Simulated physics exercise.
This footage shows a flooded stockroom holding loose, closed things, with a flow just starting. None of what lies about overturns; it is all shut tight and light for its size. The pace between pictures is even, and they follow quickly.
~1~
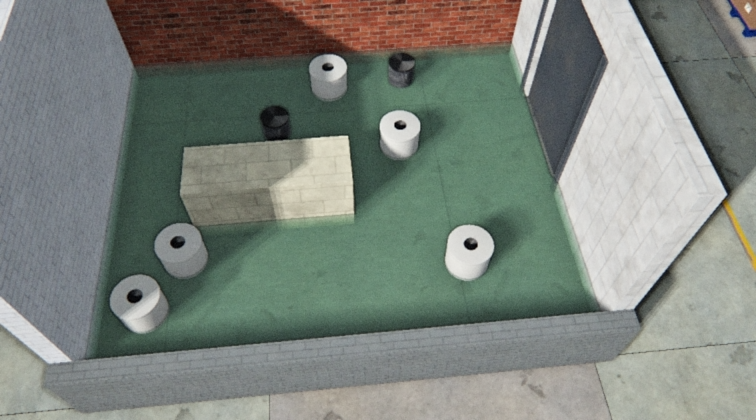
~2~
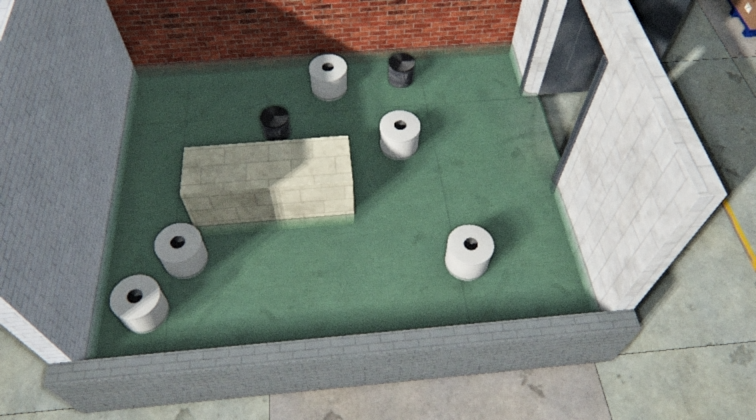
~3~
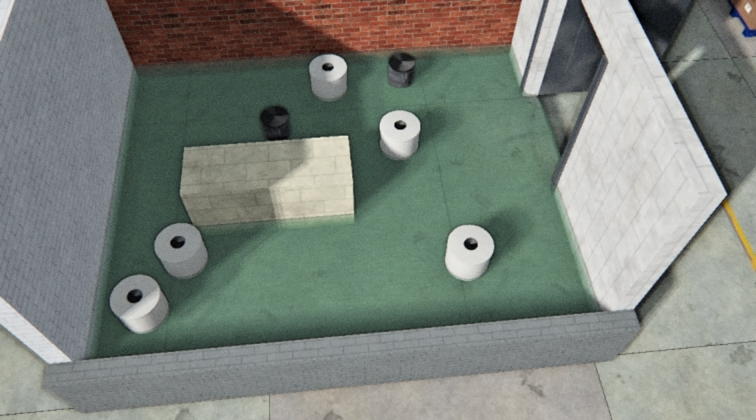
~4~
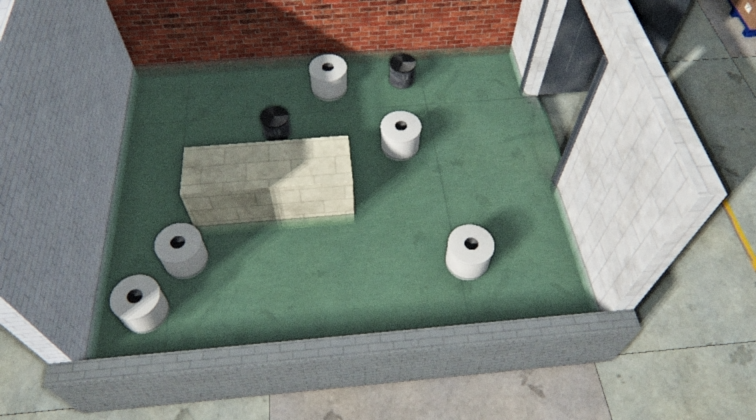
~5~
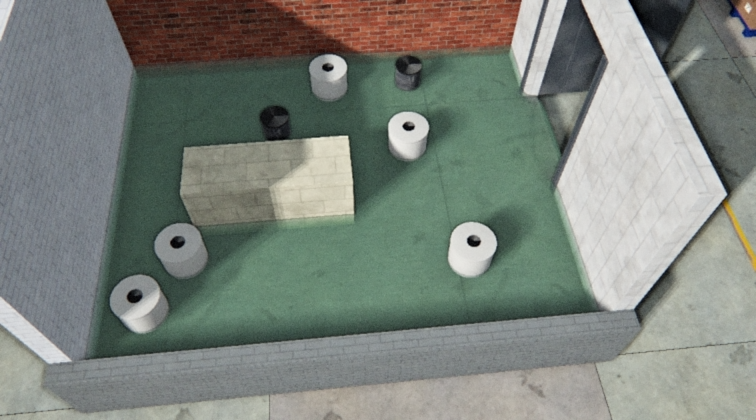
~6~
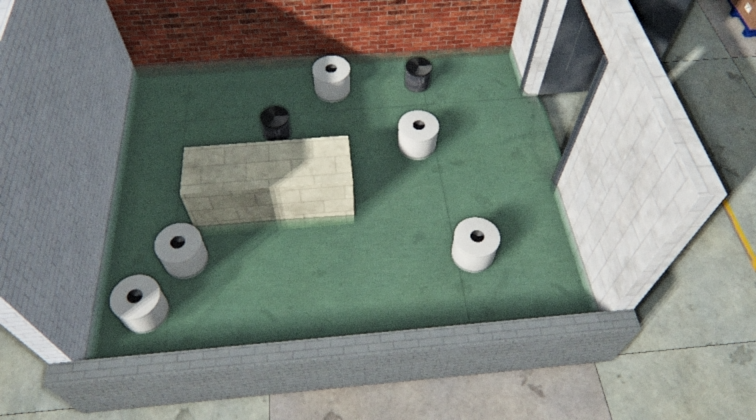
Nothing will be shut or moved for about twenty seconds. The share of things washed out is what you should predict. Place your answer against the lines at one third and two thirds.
It sits at or past the two-thirds line.
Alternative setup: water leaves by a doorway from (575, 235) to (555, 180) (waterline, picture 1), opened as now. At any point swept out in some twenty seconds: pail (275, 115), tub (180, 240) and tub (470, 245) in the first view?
Taken in that order, the answers are not lost, not lost, swept away.
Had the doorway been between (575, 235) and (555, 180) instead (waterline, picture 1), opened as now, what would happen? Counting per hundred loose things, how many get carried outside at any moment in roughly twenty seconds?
Roughly 30 %.
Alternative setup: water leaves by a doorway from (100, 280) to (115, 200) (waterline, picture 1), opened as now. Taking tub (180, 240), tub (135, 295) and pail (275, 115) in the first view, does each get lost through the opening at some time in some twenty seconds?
Okay, one after another: Departs, then departs, then departs.
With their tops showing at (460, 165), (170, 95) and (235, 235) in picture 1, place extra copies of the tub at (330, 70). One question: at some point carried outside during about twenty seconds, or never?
Well, taking each in turn, that's lost to the flow, never removed and finally never removed.
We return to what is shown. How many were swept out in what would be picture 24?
The total is 3.
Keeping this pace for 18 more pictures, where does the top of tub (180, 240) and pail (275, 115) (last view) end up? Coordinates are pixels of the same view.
About (216, 242) and (375, 112).
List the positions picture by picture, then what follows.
A tub at (400, 126), afloat; a pail at (402, 62), afloat; 0 of 7 have shifted, in the first picture.
A tub at (400, 126), afloat; a pail at (402, 62), afloat; 0 of 7 have shifted, in the second picture.
A tub at (400, 126), afloat; a pail at (402, 62) floats; 0 of 7 have shifted, in the third picture.
A tub at (401, 126) floats; a pail at (403, 62) floats; 0 of 7 have shifted, in the fourth picture.
A tub at (409, 127), afloat, close to its start; a pail at (409, 65), afloat, close to its start; 3 of 7 have shifted, in the fifth picture.
A tub at (419, 125) floats, close to its start; a pail at (419, 66), afloat, close to its start; 3 of 7 have shifted, in the sixth picture.
A moment on, 0 of 7 are out; 7 afloat.
Next, 3 of 7 are out; 4 afloat.
Later, 4 of 7 are out; 3 afloat.
In the end, 5 of 7 are out; 2 afloat.
